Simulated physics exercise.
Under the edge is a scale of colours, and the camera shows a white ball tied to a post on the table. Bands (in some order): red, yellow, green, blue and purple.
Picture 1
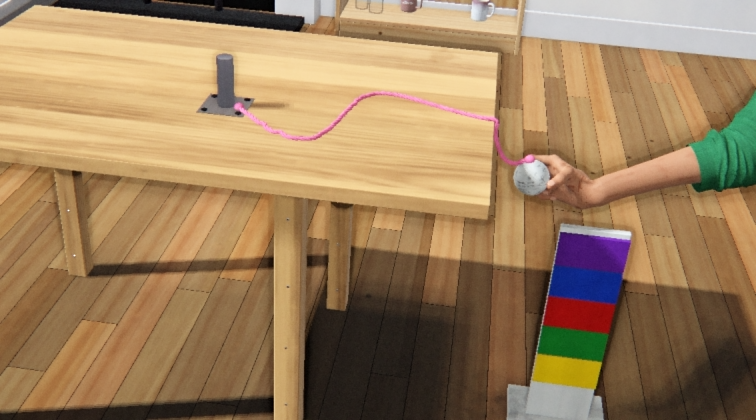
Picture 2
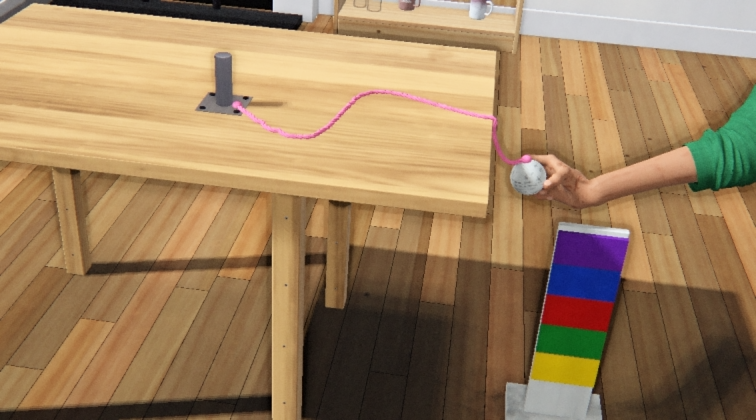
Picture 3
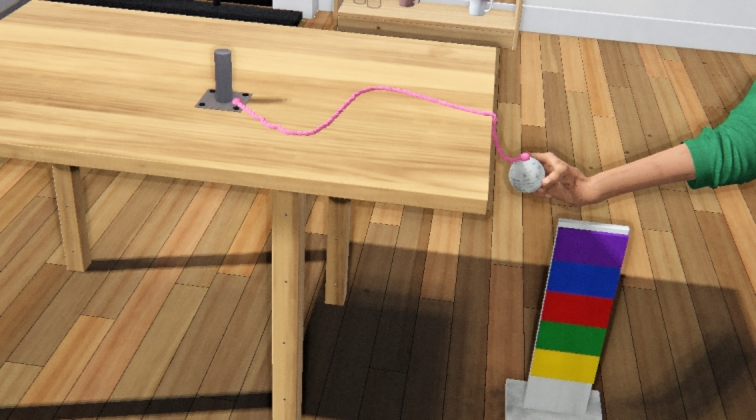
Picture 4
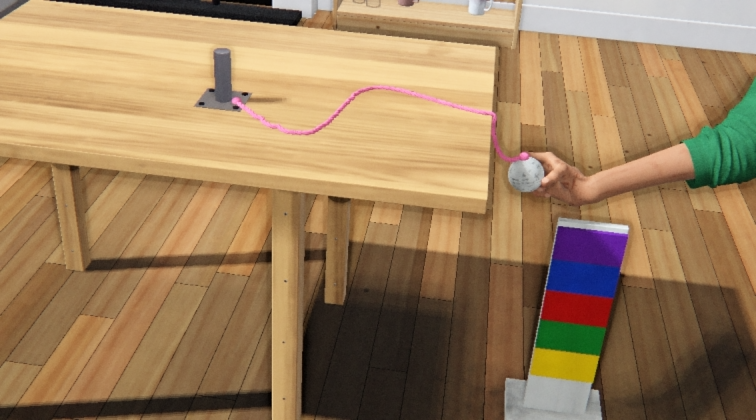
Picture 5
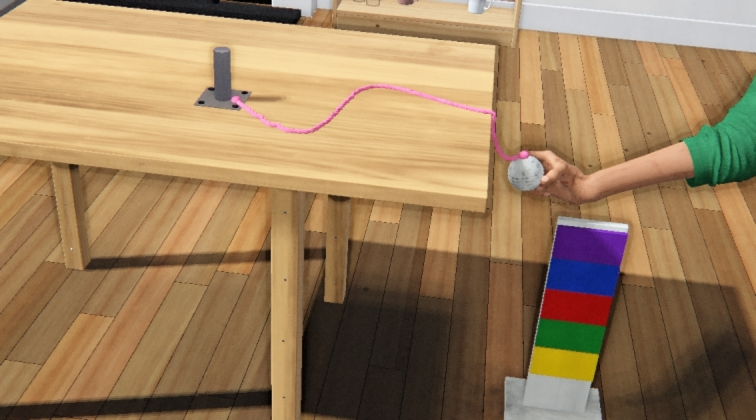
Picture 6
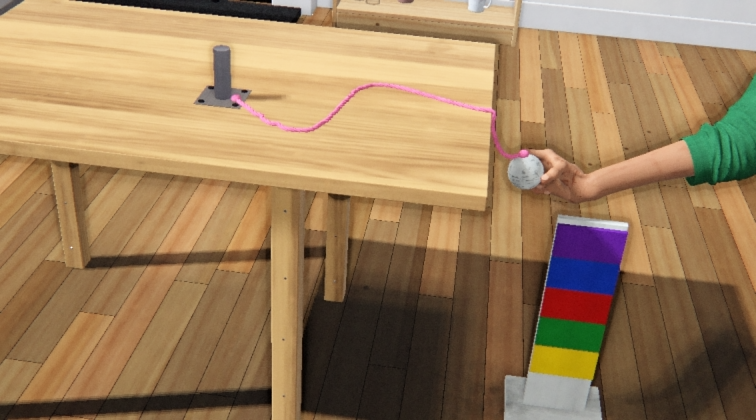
A hand holds a white ball on a pink cord beside the table, barely moving.
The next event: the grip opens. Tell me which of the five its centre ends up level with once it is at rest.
Its centre ends up level with red.
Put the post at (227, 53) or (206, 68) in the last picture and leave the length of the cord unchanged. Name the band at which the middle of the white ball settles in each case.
Going case by case, it's blue and then blue.
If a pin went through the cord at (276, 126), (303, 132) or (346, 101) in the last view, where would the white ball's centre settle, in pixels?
Going through the three tries, you get (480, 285), (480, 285) and (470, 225).
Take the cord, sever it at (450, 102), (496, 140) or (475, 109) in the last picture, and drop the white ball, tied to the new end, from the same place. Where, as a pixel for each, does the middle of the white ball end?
In that order: (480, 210), (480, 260) and (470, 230).
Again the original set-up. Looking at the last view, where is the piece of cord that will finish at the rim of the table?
Around (381, 85).
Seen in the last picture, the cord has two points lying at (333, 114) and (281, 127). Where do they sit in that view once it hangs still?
Around (390, 115); the other one around (318, 107).
Soon after, ball near (492, 286); level with red.
Then, ball near (449, 304); level with red.
Further on, ball near (467, 301); level with red.
At rest, ball near (473, 307); level with red. The red one.
